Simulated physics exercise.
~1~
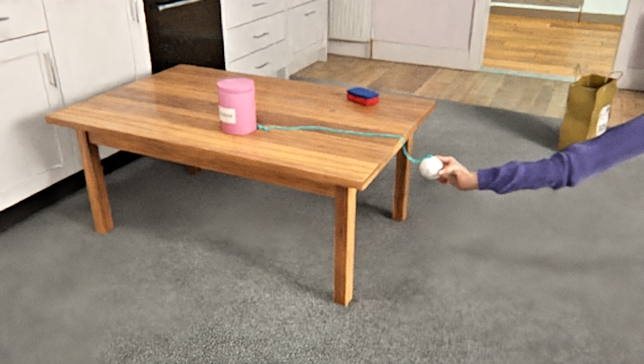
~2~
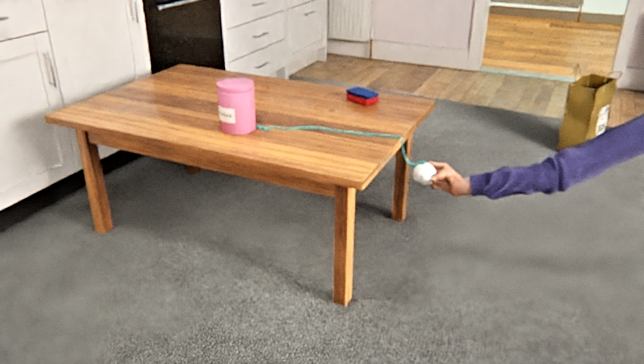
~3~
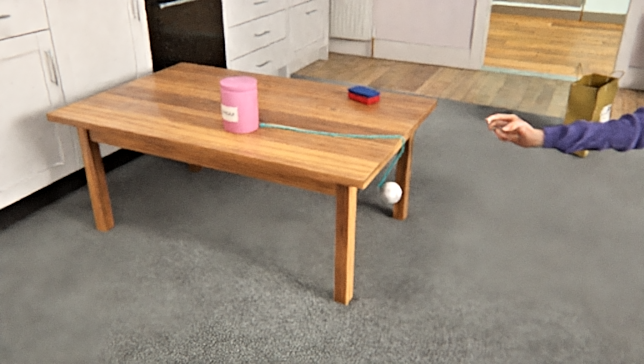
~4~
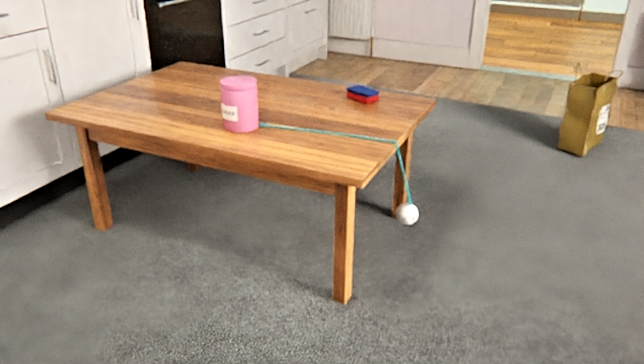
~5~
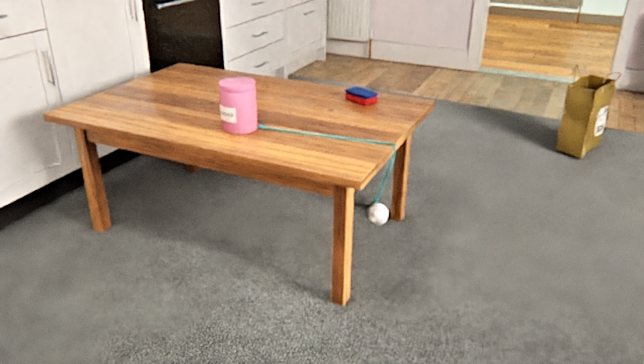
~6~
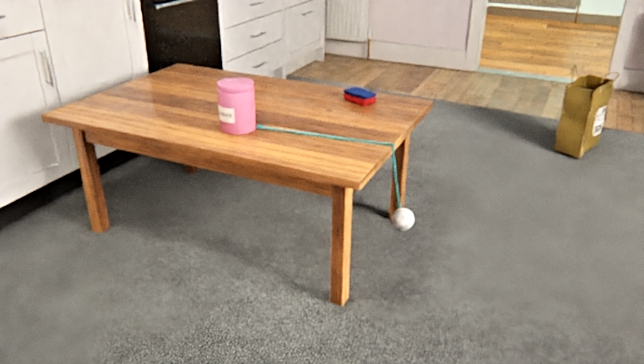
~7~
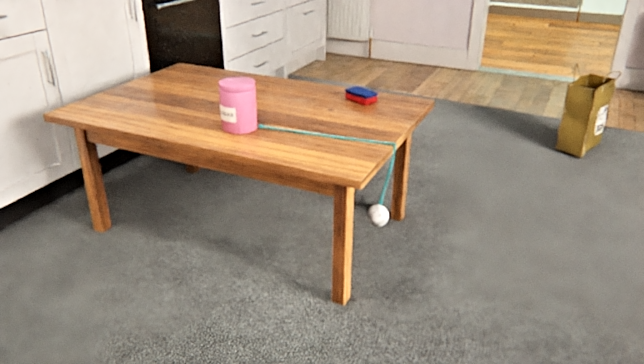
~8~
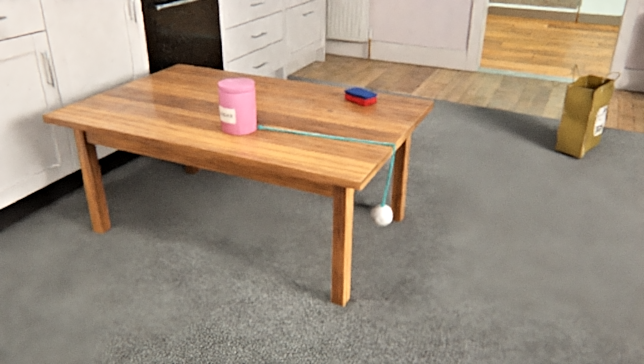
At first, a hand in a purple sleeve holds a white ball just off the right side of a wooden table, with a teal string running from it across the tabletop to a pink canister. The hand lowers the ball slightly, then lets go and draws back to the right. The ball drops and swings left beneath the table's edge, pulling the string taut. It sways right, then left, and back again in smaller swings. By the end, the ball dangles above the grey carpet, while the canister and the red and blue sponge remain in place on the table.
